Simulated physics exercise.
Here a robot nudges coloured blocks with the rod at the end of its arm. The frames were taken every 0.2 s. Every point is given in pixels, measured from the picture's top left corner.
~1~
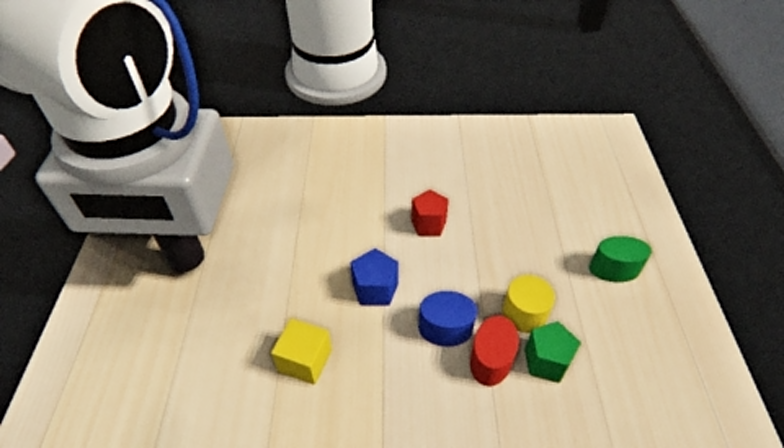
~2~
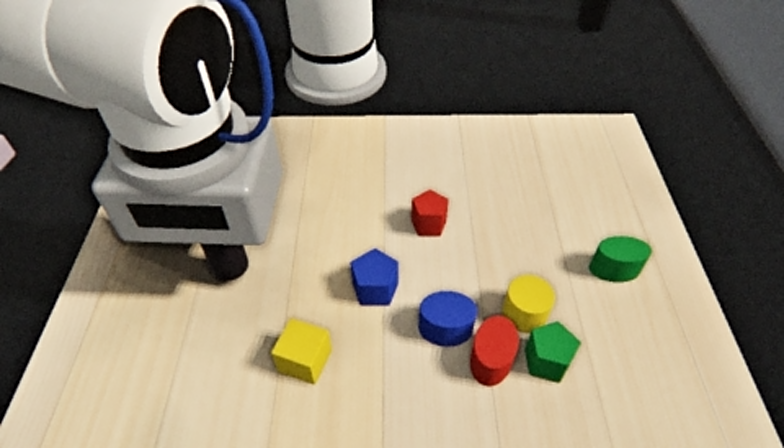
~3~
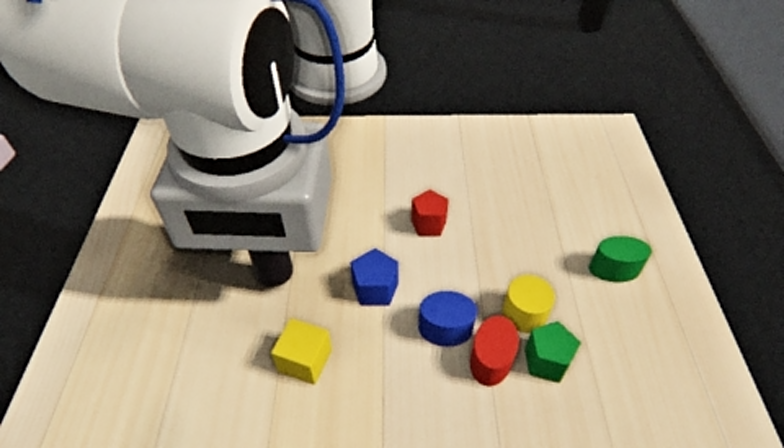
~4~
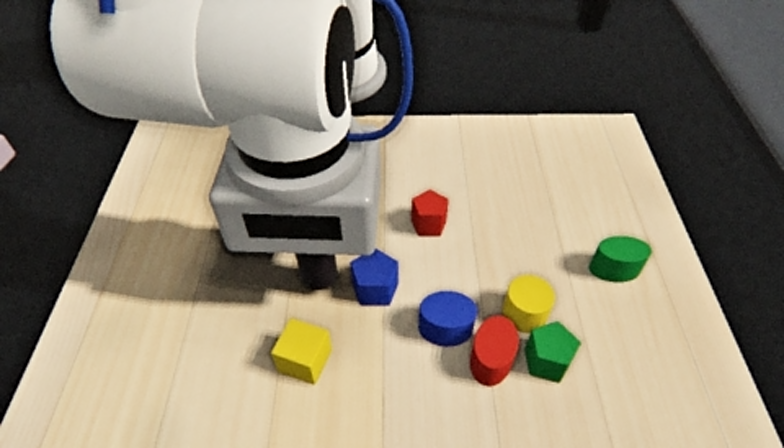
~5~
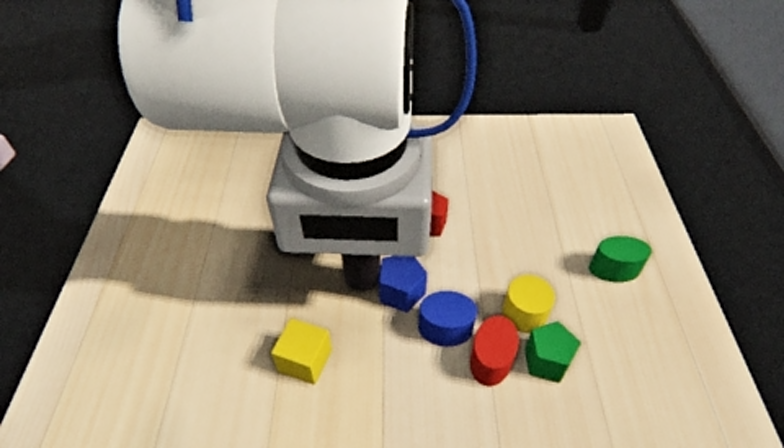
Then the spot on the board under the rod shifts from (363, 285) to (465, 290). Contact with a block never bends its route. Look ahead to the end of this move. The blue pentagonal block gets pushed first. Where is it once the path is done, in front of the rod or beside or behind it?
By then it is in front of the rod.
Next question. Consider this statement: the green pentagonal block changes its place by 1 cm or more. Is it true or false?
False.
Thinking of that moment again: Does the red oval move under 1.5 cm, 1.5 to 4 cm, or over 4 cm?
Distance: Between 1.5 and 4 cm.
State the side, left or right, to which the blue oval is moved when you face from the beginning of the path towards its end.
The shift is to the right of that direction.
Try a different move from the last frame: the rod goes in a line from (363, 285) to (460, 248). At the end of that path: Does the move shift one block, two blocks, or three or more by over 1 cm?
One block moves.
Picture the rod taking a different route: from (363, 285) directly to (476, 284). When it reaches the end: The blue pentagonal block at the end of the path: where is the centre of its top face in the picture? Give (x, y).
It is going to be at (502, 294).
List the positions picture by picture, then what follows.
Rod's lower end (187, 258); blue pentagonal block (374, 268); blue oval (448, 308); red oval (497, 341); yellow circular block (531, 293); green pentagonal block (556, 342), in the first picture.
Rod (231, 266); blocks still, in the second picture.
Rod (275, 272); blocks still, in the third picture.
Rod (319, 275); blocks still, in the fourth picture.
Rod (363, 276); blue pentagonal block (402, 271); blue oval (448, 308); red oval (497, 341); yellow circular block (531, 293); green pentagonal block (556, 342), in the fifth picture.
The first path, step by step. Halfway along, rod (414, 279); blue pentagonal block (454, 283), turned 35° clockwise; blue oval (469, 320); red oval (508, 351).
At the end, rod (466, 281); blue pentagonal block (502, 295), turned 55° clockwise; blue oval (484, 331), turned 20° clockwise; red oval (519, 370); yellow circular block (551, 300); green pentagonal block still.
